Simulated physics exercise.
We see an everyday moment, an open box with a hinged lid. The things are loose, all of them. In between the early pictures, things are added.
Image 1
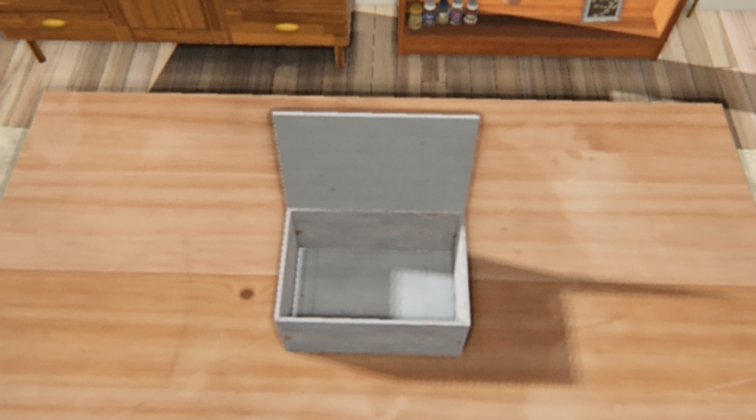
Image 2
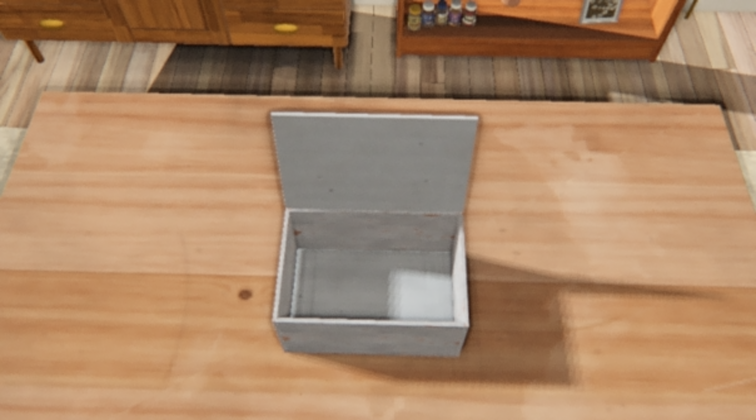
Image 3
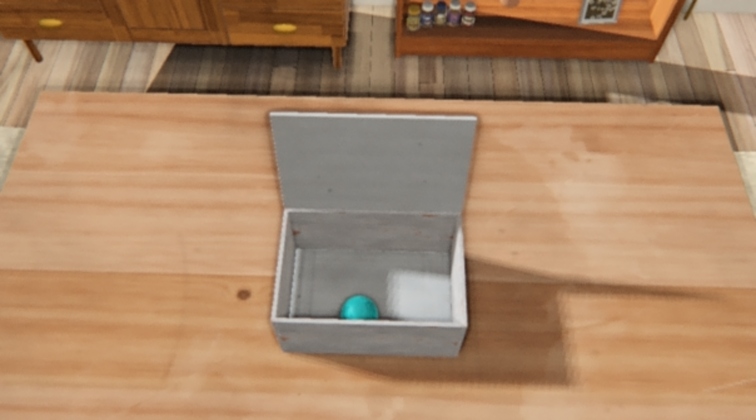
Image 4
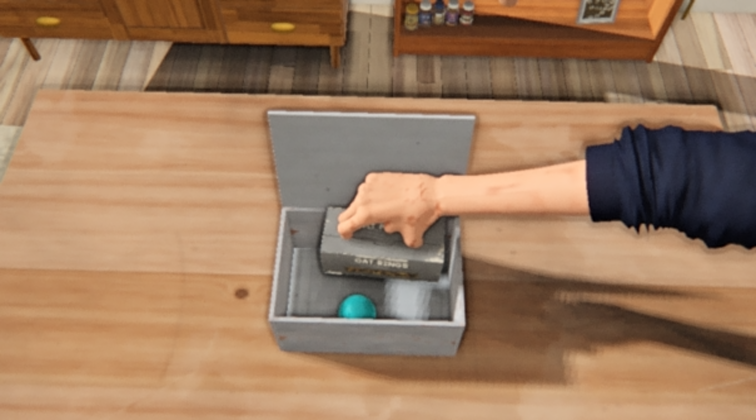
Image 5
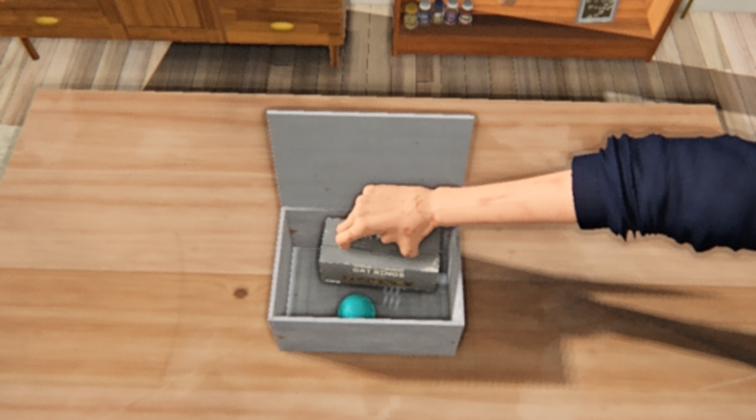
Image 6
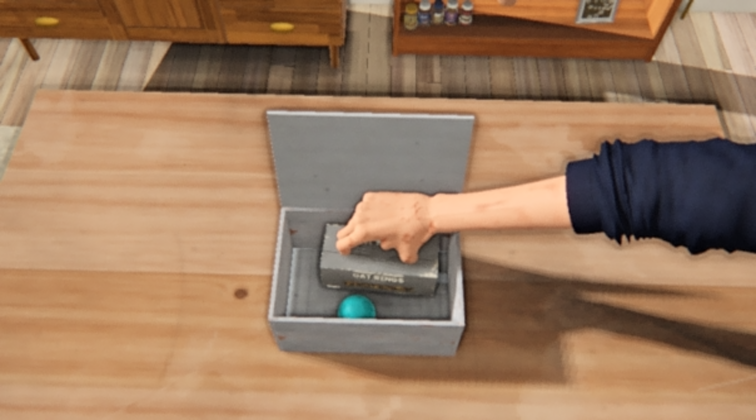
On a wooden table, a grey box stands empty with its hinged lid open, and then a teal ball appears inside near the front. A hand reaching from the right holds a grey carton over the box and lowers it a little way inside behind the ball, still gripping it.
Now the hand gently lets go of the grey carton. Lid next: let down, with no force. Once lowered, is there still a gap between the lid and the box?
Box ends shut.
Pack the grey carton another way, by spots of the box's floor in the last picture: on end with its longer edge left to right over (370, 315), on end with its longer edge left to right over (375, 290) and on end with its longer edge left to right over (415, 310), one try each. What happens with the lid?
Attempt one, it settles down; attempt two, it is left gaping; attempt three, it is left gaping.
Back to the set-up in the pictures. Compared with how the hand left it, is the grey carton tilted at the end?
It stays as it was set.
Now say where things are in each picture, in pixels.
The last thing is not in view yet, in the first frame.
The last thing is not in view yet, in the second frame.
The last thing is not in view yet, in the third frame.
On its way; grey carton (383, 245), in the fourth frame.
On its way; grey carton (380, 255), in the fifth frame.
Put in, still held; grey carton (380, 260), in the sixth frame.
Then, 0.30 s later than the last frame, grey carton tilted by 6° near (381, 273); turquoise ball moved a little.
Then, 1.40 s later than the last frame, lid 74° above the rim; grey carton moved a little near (380, 274).
Then, 1.70 s later than the last frame, lid 45° above the rim; grey carton moved a little near (380, 274).
Then, 2.00 s later than the last frame, lid 4° above the rim; grey carton moved a little near (380, 274).
When it is over, lid shut; moved from the start, grey carton; turquoise ball as before. End places, in pixels of the last picture, grey carton near (380, 274).
